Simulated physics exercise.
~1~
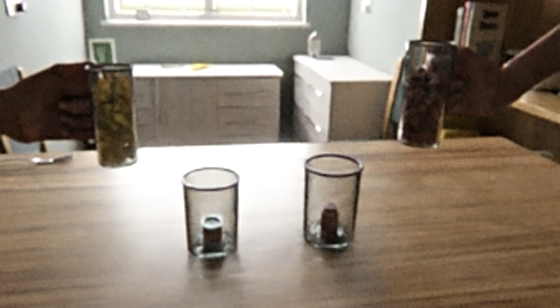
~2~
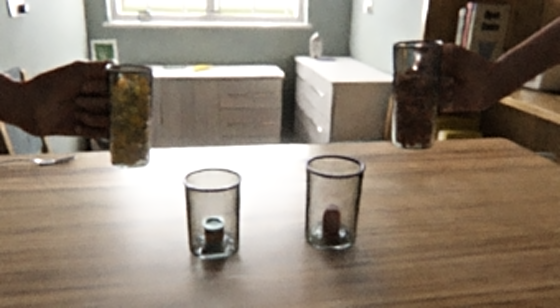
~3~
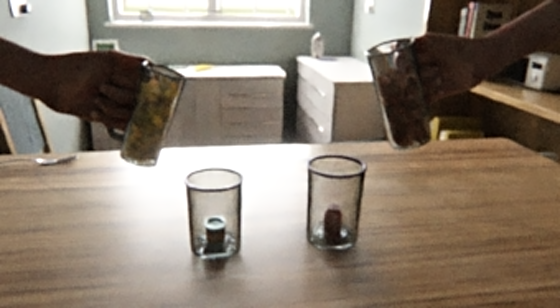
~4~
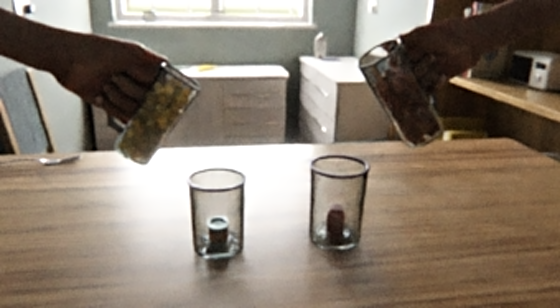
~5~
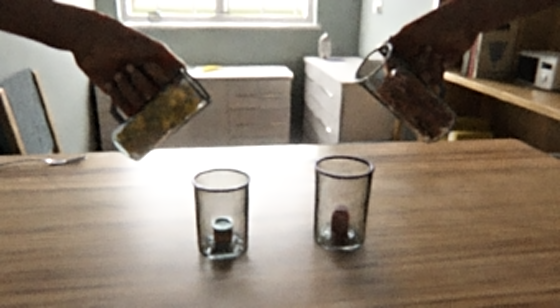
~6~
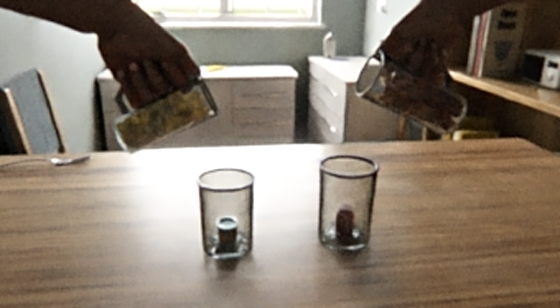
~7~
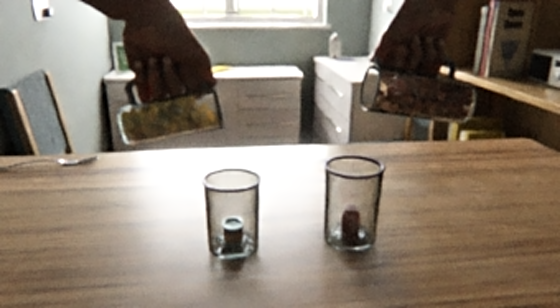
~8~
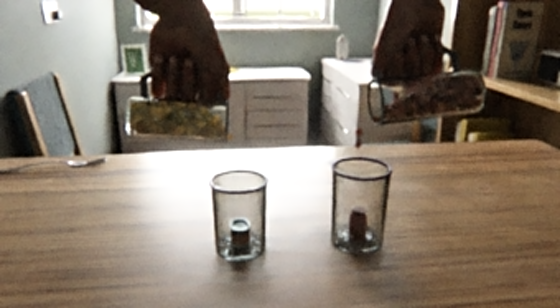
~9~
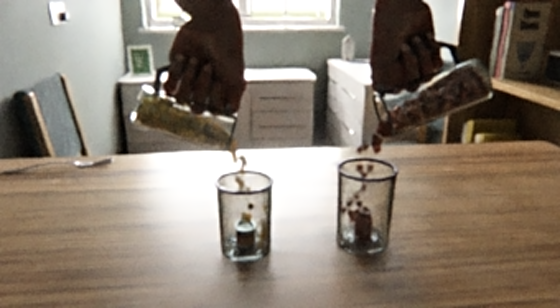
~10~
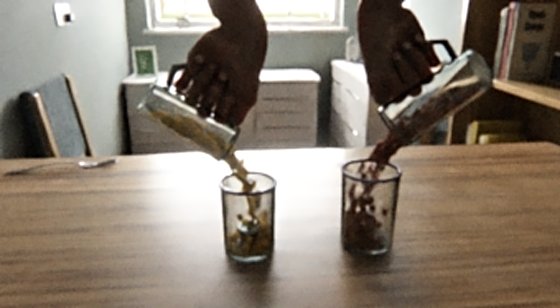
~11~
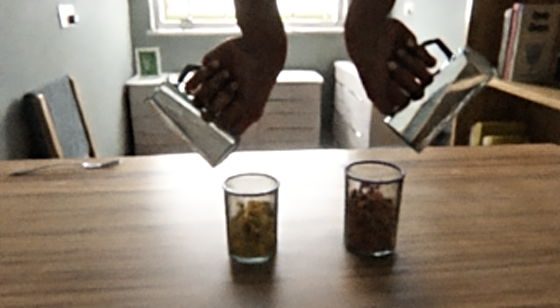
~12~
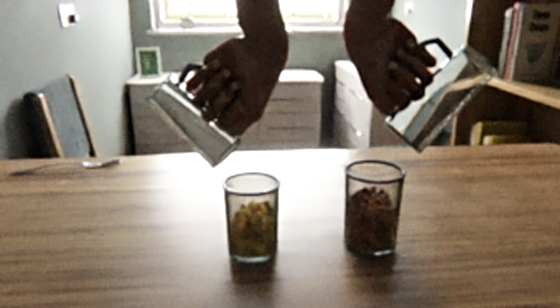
Two hands tipped cups of small loose pieces, yellowish on the left and reddish-brown on the right, into two clear glasses on a wooden table, burying the small upright object in each and leaving the left glass about half full and the right slightly fuller.
